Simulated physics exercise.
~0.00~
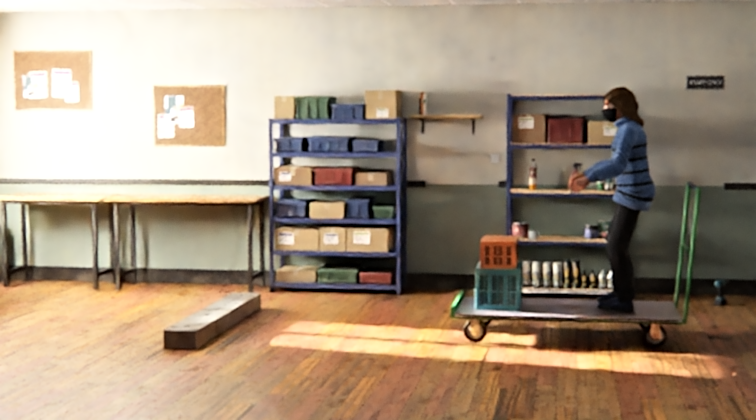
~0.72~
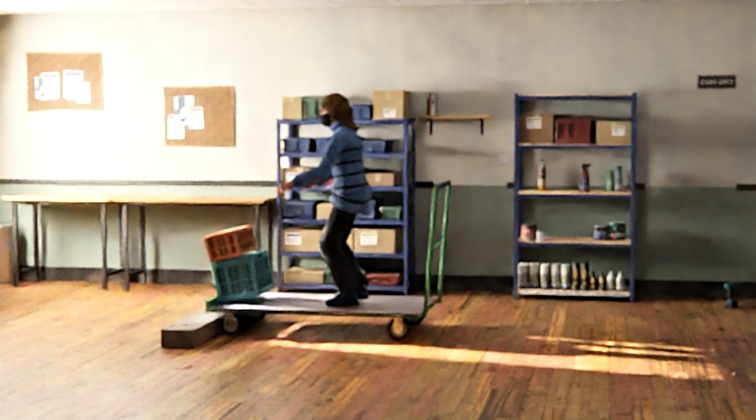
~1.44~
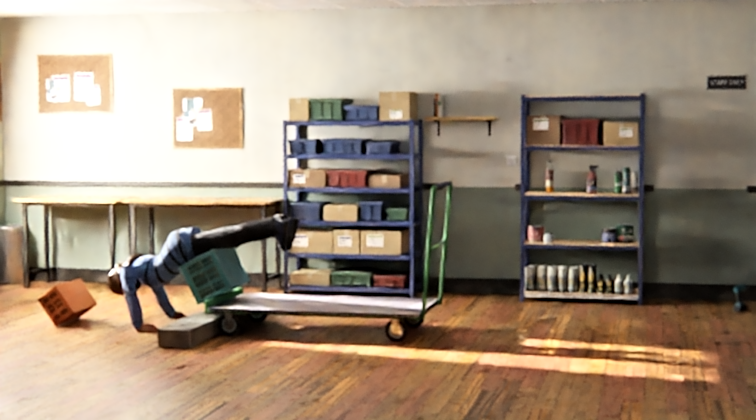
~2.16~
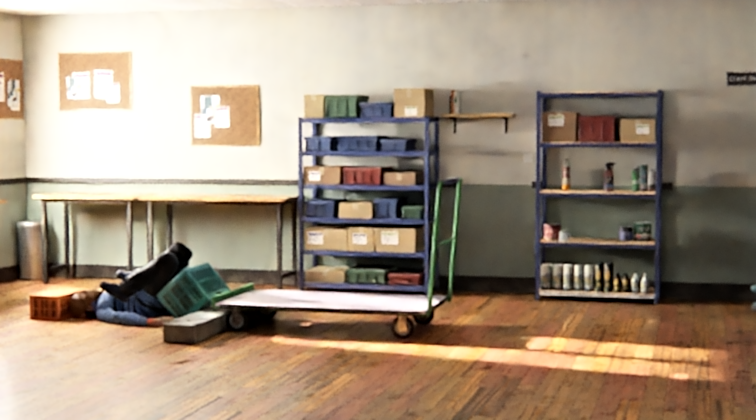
The footage shows a masked worker riding a flat trolley left with two stacked crates until it stops abruptly at a low block, the crates tipping forward; the worker pitches headfirst over the front, arms reaching down, and ends crumpled on the floor beside the orange and teal crates.
